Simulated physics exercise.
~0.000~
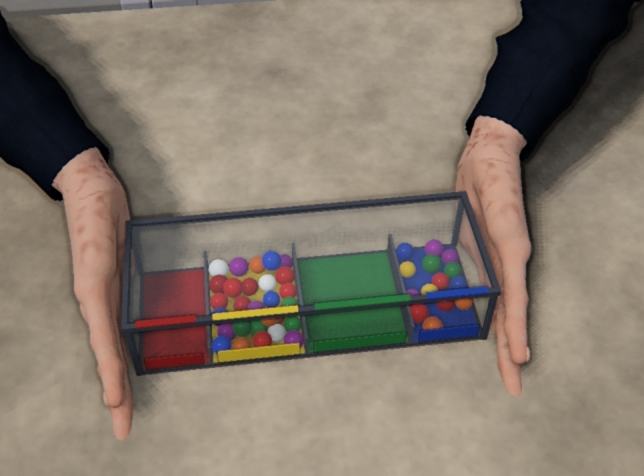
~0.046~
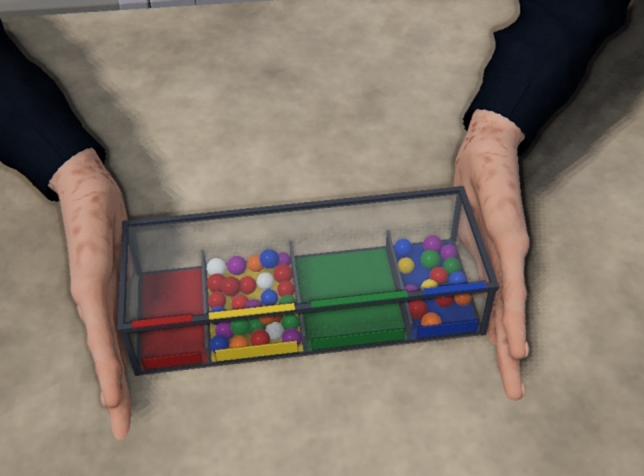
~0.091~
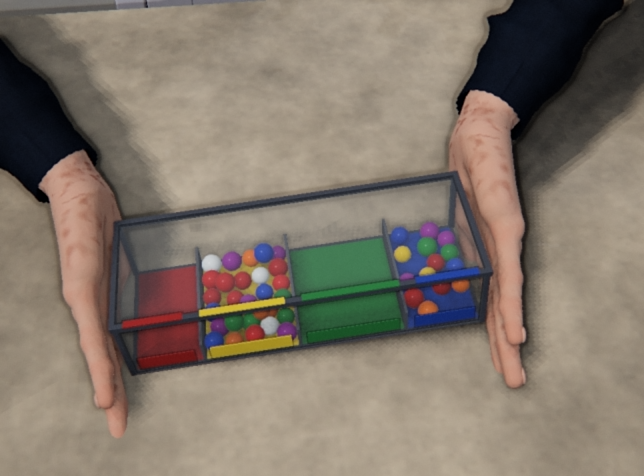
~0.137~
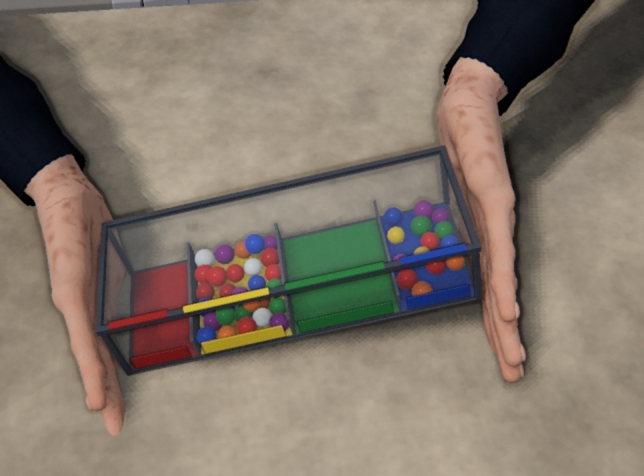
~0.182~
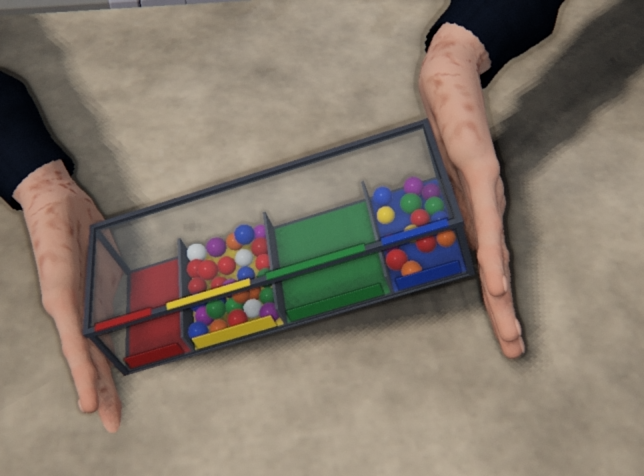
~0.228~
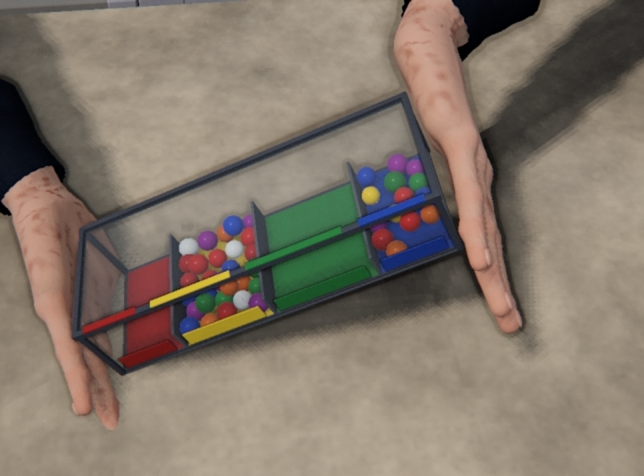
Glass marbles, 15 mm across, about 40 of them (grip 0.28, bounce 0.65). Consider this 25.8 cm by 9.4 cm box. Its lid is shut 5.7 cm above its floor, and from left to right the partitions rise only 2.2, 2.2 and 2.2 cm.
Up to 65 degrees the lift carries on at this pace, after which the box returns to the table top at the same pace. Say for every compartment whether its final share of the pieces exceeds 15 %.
At the end, red compartment: Fails to beat the threshold; blue compartment: Beats the threshold; green compartment: Fails to beat the threshold; yellow compartment: Beats the threshold.
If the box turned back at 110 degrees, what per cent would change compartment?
I'd estimate around 100 per cent.
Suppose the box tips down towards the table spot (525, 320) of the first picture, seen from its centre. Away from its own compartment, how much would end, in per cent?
Roughly 20 percent of them.
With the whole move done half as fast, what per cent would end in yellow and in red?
Result: Yellow = 65 %; red = 5 %.
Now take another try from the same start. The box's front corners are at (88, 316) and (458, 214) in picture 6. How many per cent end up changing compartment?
I'd put it at about 10 per cent.
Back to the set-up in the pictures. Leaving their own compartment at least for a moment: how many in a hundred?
That share comes to about 20 per cent.
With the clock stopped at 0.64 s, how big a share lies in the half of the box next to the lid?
Roughly 10 percent of the pieces.
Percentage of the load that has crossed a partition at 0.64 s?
At that instant it's around 10 per cent.
After 0.64 s, tilt 63 degrees; red 10 %, blue 35 %, yellow 60 %.
After 0.92 s, tilt 25 degrees; red 10 %, blue 20 %, green 10 %, yellow 60 %.
After 1.30 s, tilt 0 degrees; red 10 %, blue 20 %, green 10 %, yellow 60 %.
By 1.9 s all is still; red 10 %, blue 20 %, green 10 %, yellow 60 %.
